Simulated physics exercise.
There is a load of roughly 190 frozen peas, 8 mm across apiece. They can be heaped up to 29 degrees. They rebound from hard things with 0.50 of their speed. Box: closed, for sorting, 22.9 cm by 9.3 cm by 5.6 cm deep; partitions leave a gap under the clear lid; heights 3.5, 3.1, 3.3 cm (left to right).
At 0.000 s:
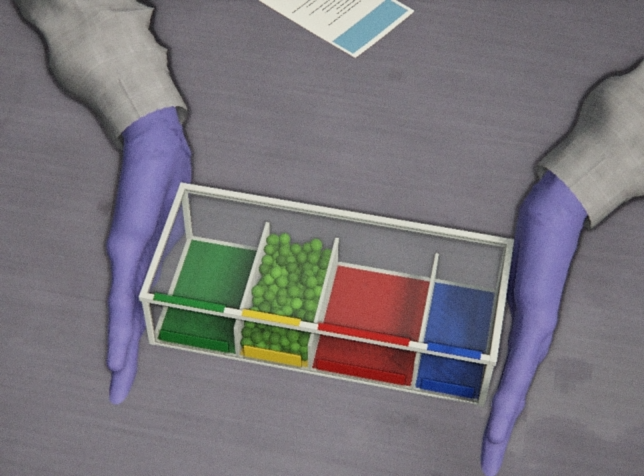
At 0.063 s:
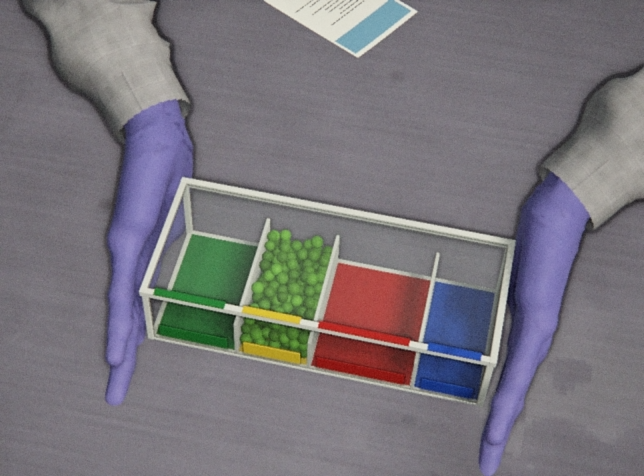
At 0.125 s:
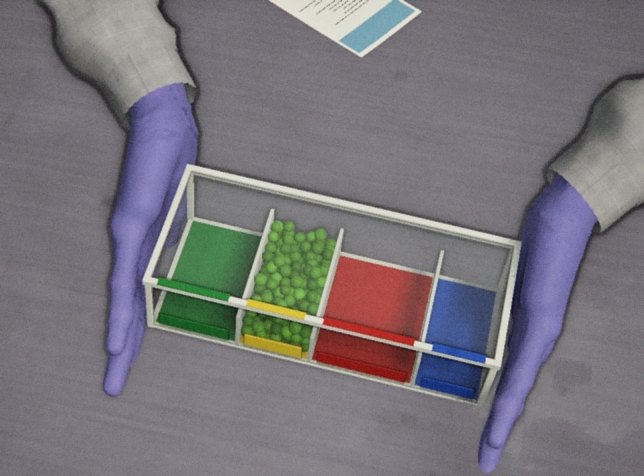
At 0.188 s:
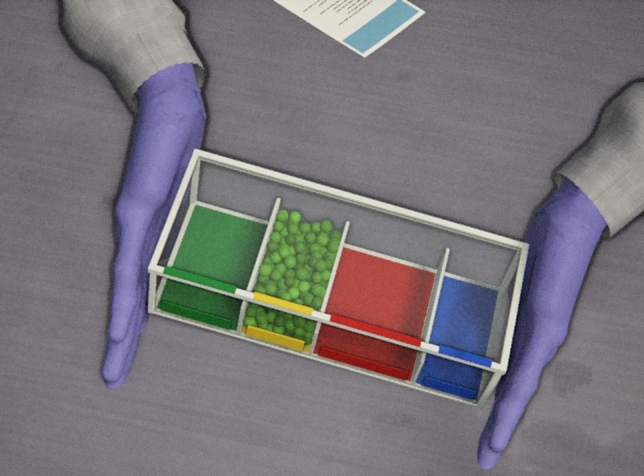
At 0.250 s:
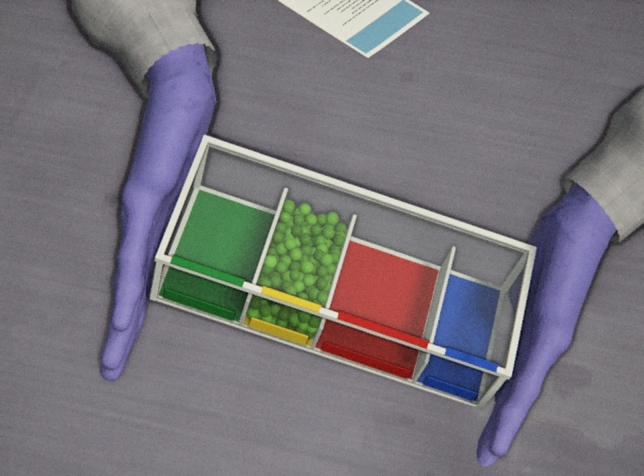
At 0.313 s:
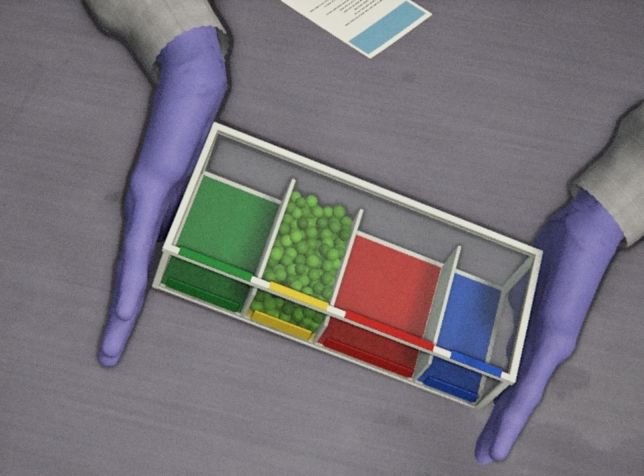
At the start, two purple-gloved hands hold a clear box with green, yellow, red and blue sections, green peas heaped in the yellow one. The hands then gradually tilt the box, raising its left end while the right stays lower, and the peas remain in their section.
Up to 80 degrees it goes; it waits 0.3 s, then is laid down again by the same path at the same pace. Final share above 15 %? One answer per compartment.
Red compartment: Below or equal, blue compartment: Above, green compartment: Below or equal, yellow compartment: Above.
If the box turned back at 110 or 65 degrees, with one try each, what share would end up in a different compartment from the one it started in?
About 100 and 25 per cent.
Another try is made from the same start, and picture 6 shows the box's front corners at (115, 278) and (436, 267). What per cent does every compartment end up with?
That leaves red with 0 percent, blue with 0, green with 25 and yellow with 75 percent.
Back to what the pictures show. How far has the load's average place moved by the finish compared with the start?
Net shift: Approx. 7.0 cm.
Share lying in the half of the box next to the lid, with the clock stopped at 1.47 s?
Share: Approx. 30 %.
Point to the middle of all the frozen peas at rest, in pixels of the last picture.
Resting centre estimate: Around (409, 349).
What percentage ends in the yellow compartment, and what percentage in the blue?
Yellow: 45; blue: 45.
Then, at 1.47 s, tilt 80 degrees; red 10 %, blue 30 %, yellow 55 %.
After 2.24 s, tilt 40 degrees; red 10 %, blue 45 %, yellow 45 %.
Then, at 3.03 s, tilt 0 degrees; red 10 %, blue 45 %, yellow 45 %.
At rest (3.5 s), red 10 %, blue 45 %, green 0 %, yellow 45 %.
